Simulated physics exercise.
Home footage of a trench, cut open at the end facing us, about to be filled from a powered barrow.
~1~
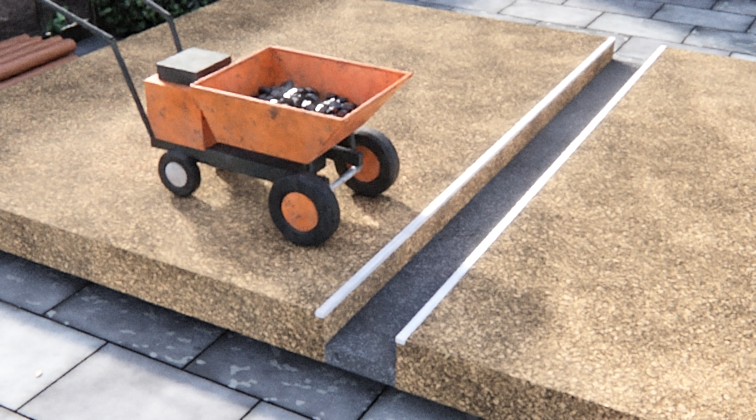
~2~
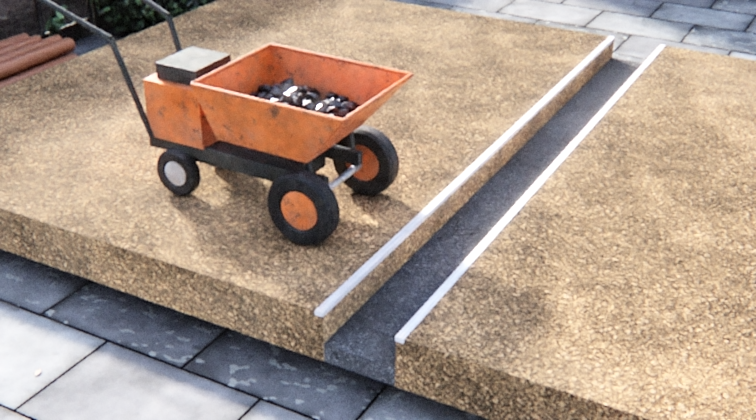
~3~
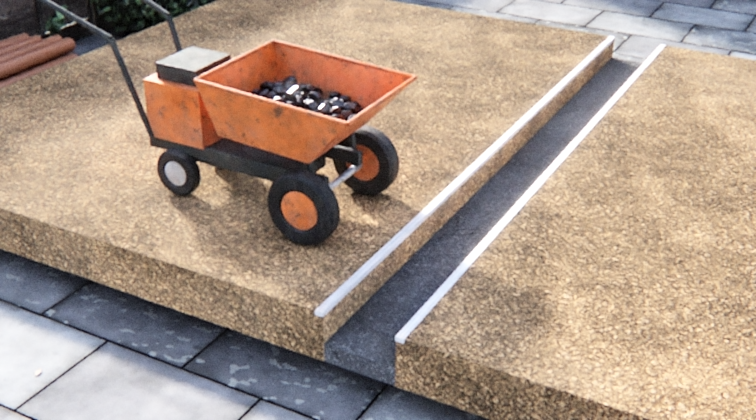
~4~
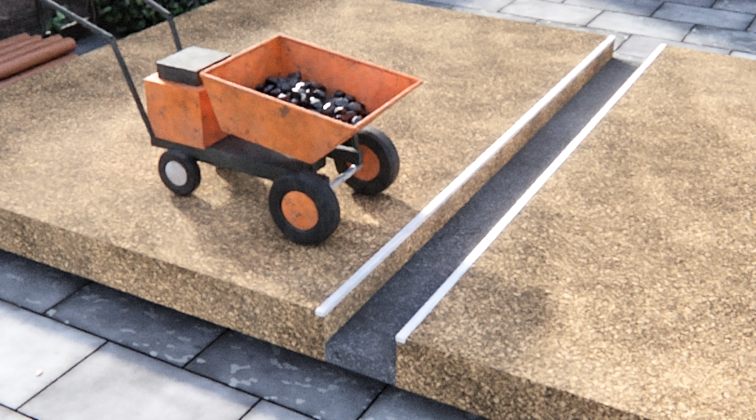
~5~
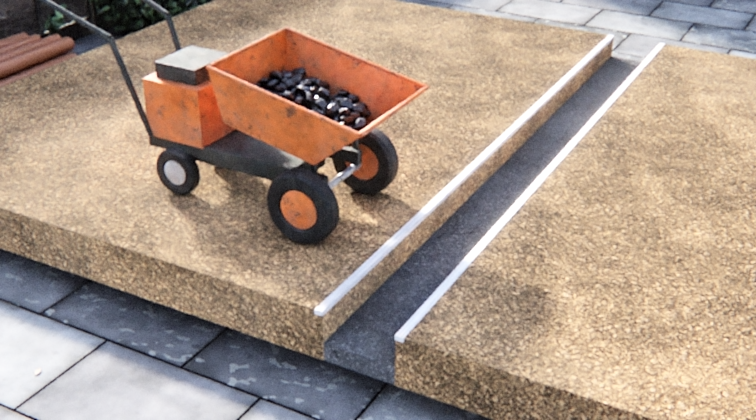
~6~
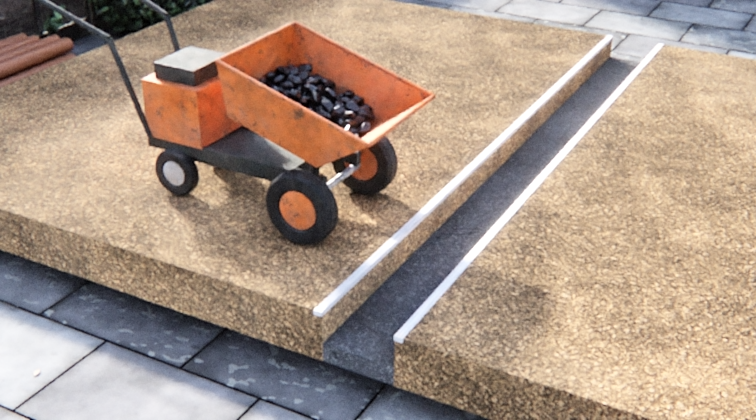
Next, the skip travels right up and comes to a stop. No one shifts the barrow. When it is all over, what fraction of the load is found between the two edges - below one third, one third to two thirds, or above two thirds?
A fraction above two thirds is found there.
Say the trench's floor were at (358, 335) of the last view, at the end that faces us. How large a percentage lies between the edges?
It comes to 60 per cent or so.
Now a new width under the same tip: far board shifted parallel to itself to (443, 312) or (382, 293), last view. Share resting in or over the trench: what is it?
About 100 %, then 0 %.
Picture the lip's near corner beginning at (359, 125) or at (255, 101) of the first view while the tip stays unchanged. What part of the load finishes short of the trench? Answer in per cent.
In order, 0 % followed by 50 %.
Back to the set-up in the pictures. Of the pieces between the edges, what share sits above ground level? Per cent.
5 in a hundred.
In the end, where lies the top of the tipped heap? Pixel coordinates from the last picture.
Top at rest: Roughly (496, 264).
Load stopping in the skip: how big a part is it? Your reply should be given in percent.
Estimate: Some 0 %.
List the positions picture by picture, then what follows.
In the first frame, lip of the skip (343, 121), level; top of the load (295, 107), lumps of coal; first edge of the trench (349, 284); far edge (428, 308), the trench over half as wide as the skip, and about half as deep as wide.
In the second frame, lip of the skip (343, 121), level; top of the load (295, 106).
In the third frame, lip of the skip (347, 124), tipped barely; top of the load (289, 106).
In the fourth frame, lip of the skip (354, 129), tipped a little; top of the load (289, 98).
In the fifth frame, lip of the skip (361, 136), tipped a little; top of the load (281, 89).
In the sixth frame, lip of the skip (368, 145), tipped clearly; top of the load (291, 90); first edge of the trench (347, 283); far edge (426, 307).
Just after the last frame, skip tipped steeply; every one in the skip.
A moment on, skip tipped right over; almost all in the skip; about a tenth in or heaped over the trench.
Further on, skip tipped right over; roughly a quarter in the skip; the larger part in or heaped over the trench; about a tenth beyond it.
When it is over, skip tipped right over; almost all in or heaped over the trench; about a tenth beyond it.
